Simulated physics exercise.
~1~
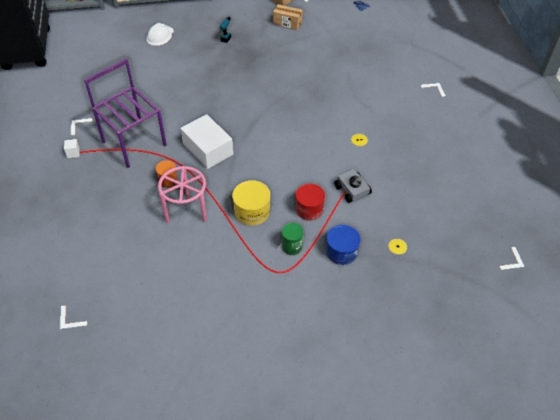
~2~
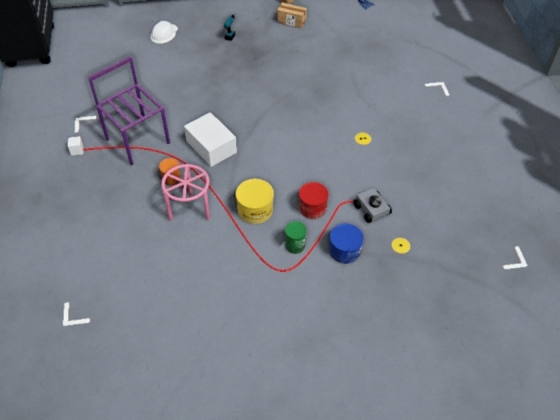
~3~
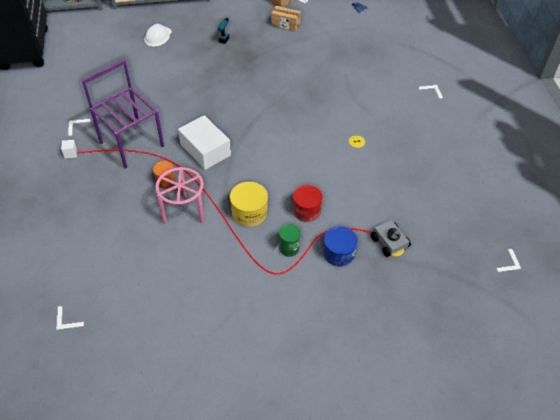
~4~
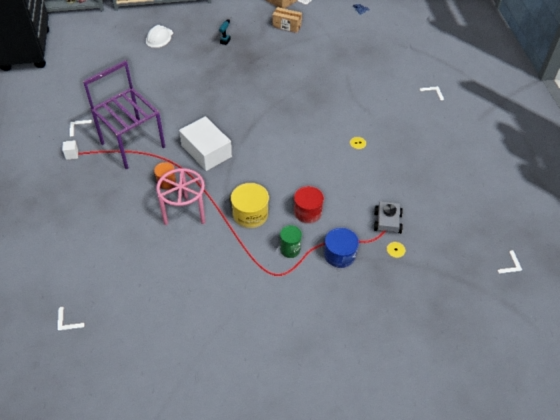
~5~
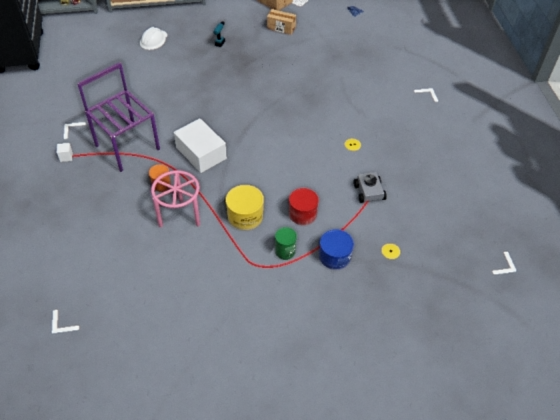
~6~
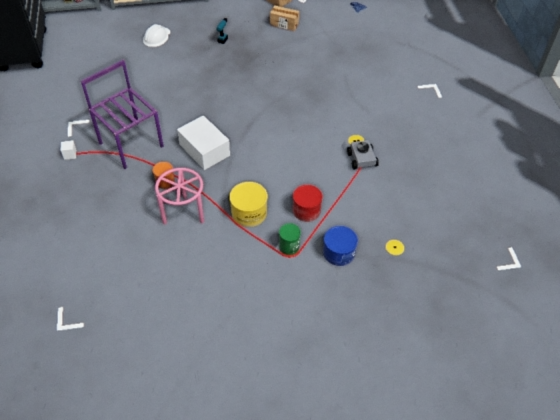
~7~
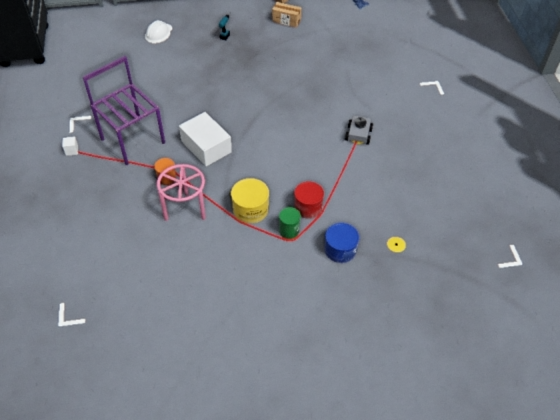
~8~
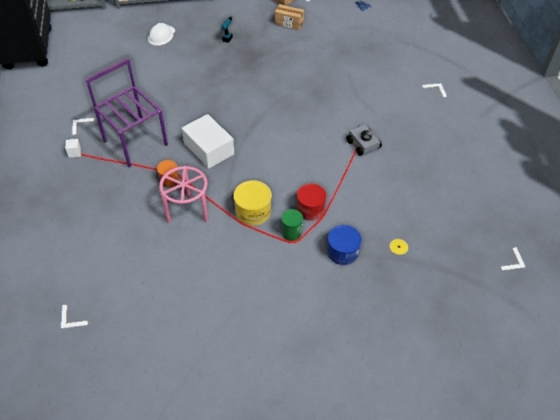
Small grey cart trailing a red lead past coloured bins, looping down then up as the line tightens and drags the green bucket.
